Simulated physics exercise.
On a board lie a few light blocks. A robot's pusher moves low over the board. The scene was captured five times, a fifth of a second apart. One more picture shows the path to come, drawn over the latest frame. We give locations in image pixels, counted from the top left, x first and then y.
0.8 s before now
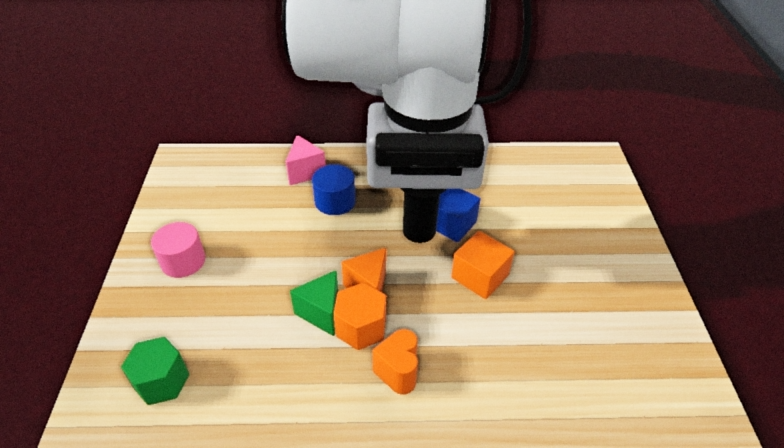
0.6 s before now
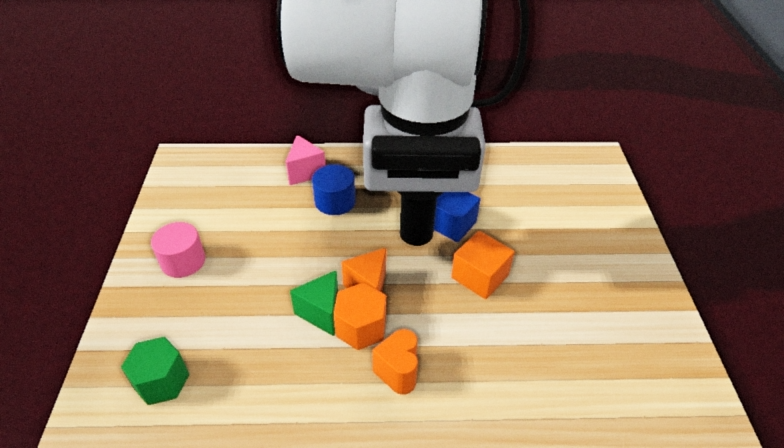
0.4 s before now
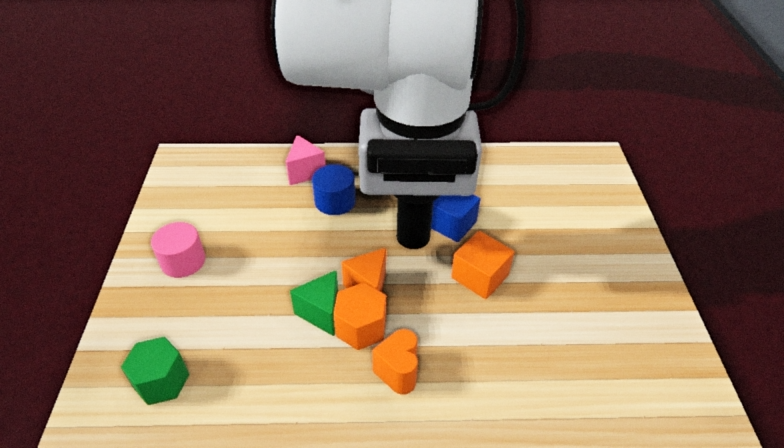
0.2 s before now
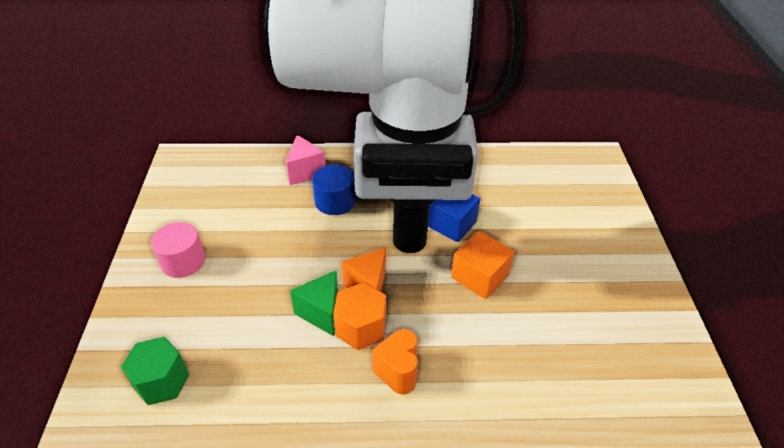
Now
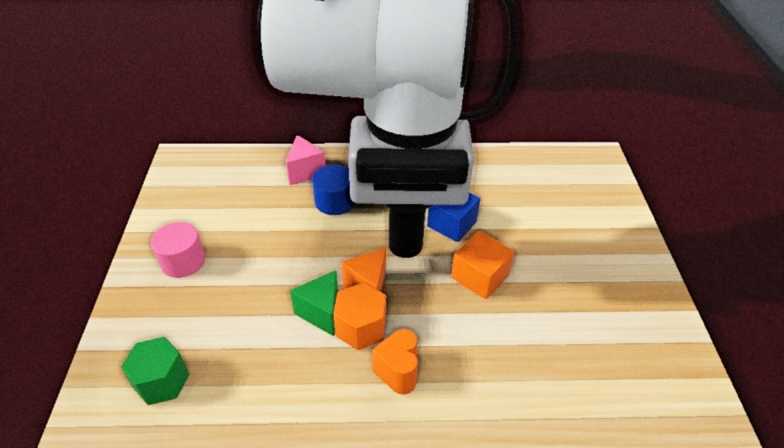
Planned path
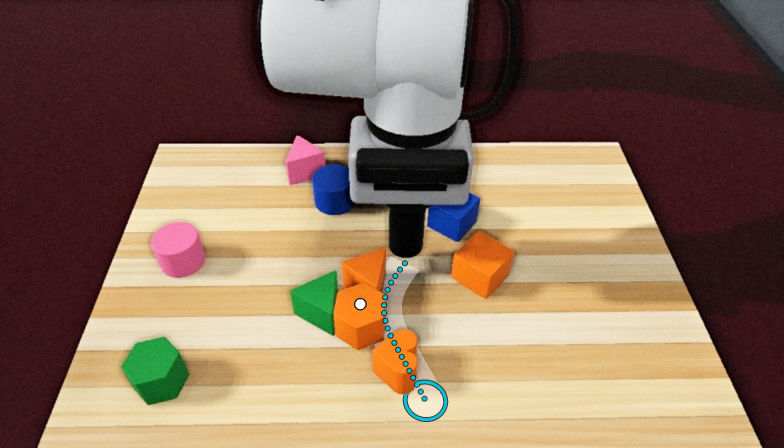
The robot's pusher moves slightly down and left over the board, touching none of the blocks.
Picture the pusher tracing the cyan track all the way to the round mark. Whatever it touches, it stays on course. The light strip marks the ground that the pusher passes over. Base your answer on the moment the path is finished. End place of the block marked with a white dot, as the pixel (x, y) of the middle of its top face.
When the path ends, it will be at (349, 326).
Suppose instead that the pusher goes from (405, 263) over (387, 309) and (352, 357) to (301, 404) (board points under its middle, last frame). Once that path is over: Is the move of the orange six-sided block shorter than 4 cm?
In short: No.
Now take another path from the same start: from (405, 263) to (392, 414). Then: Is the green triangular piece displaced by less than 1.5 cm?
Going by the path, yes.
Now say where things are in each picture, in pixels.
The first picture shows tip of the pusher at (419, 231), middles of tops, green triangular piece at (319, 291), orange six-sided block at (360, 304), orange triangular piece at (368, 265), orange heart block at (399, 350), orange square block at (485, 252).
The second picture shows pusher at (416, 234), nothing pushed.
The third picture shows pusher at (413, 237), nothing pushed.
The fourth picture shows pusher at (410, 241), nothing pushed.
The fifth picture shows pusher at (406, 246), green triangular piece at (319, 291), orange six-sided block at (360, 304), orange triangular piece at (368, 265), orange heart block at (399, 350), orange square block at (485, 252).
The line goes from (405, 263) via (384, 302) and (398, 349), ending at (425, 400); the dot is on the orange six-sided block.
The first path, step by step. One third of the way, pusher at (384, 286); green triangular piece at (314, 293); orange six-sided block at (355, 307); orange triangular piece at (351, 266), turned 10° anticlockwise.
Two thirds of the way, pusher at (399, 333); green triangular piece at (313, 294); orange six-sided block at (349, 326), turned 35° clockwise; orange triangular piece at (351, 266); orange heart block at (404, 364), turned 15° clockwise.
At the end, pusher at (427, 385); green triangular piece at (313, 294); orange six-sided block at (349, 326), turned 35° clockwise; orange triangular piece at (351, 266); orange heart block at (412, 415), turned 75° clockwise; orange square block unmoved.
